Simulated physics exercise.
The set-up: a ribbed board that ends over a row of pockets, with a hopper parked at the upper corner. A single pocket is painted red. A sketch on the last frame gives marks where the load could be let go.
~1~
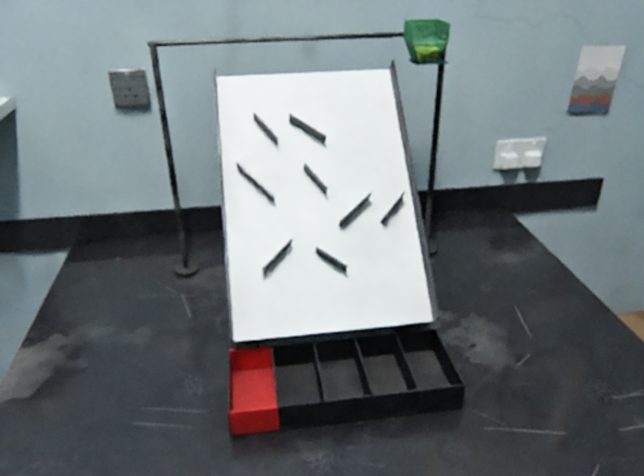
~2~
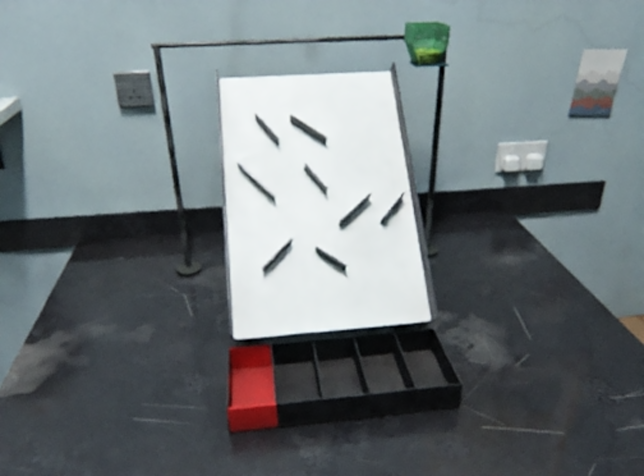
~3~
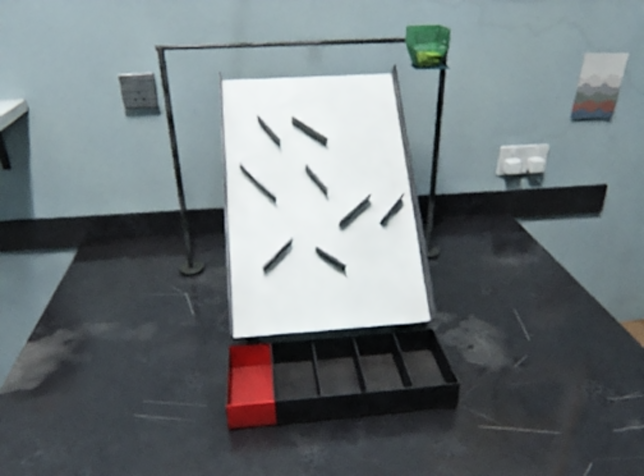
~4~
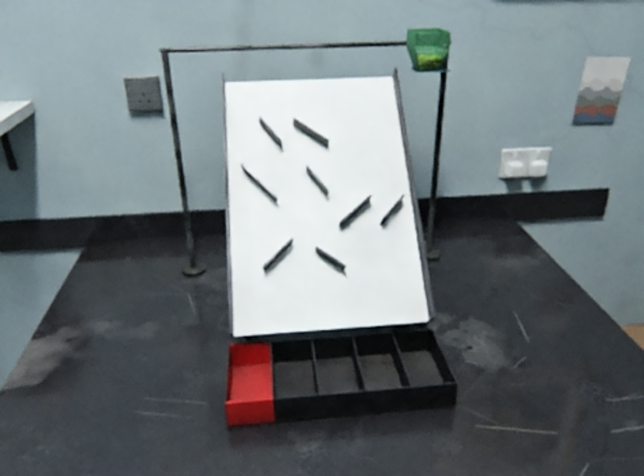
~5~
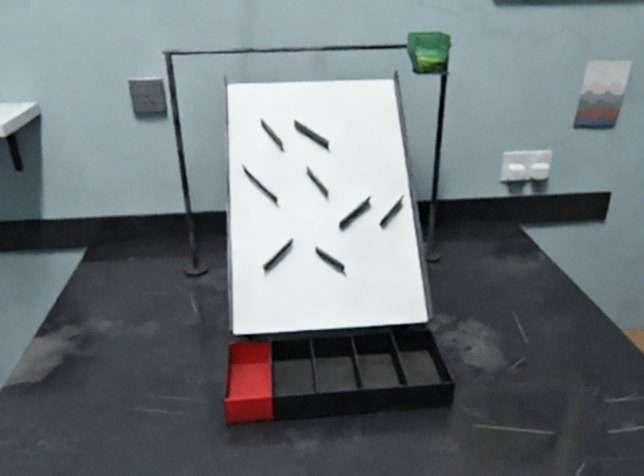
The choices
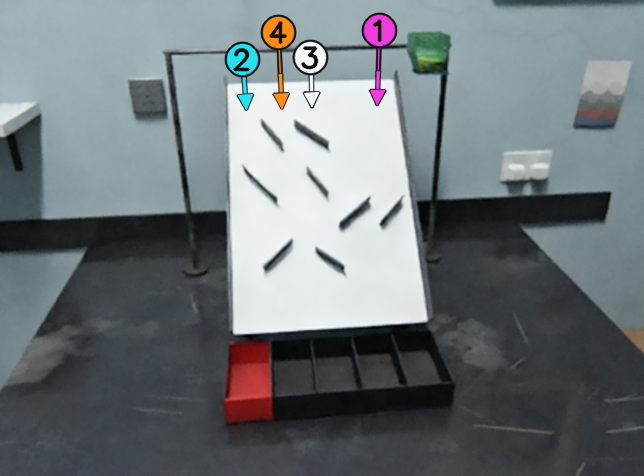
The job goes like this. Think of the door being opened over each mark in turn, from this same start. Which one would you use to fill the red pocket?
Go for 2.
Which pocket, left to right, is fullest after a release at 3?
The fourth.
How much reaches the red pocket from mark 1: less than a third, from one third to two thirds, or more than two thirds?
Less than a third.
On the marked copy, mark 1 meets the board at (377, 99); mark 2 meets the board at (246, 104); mark 3 meets the board at (311, 101); mark 4 meets the board at (281, 102).
If 1 is chosen, about a tenth in the red pocket, almost all in other pockets, just a few outside the box.
If 2 is chosen, roughly a third in the red pocket, roughly half in other pockets, about a tenth outside the box.
If 3 is chosen, about a tenth in the red pocket, the larger part in other pockets, just a few outside the box.
If 4 is chosen, about a tenth in the red pocket, the larger part in other pockets, about a tenth outside the box.
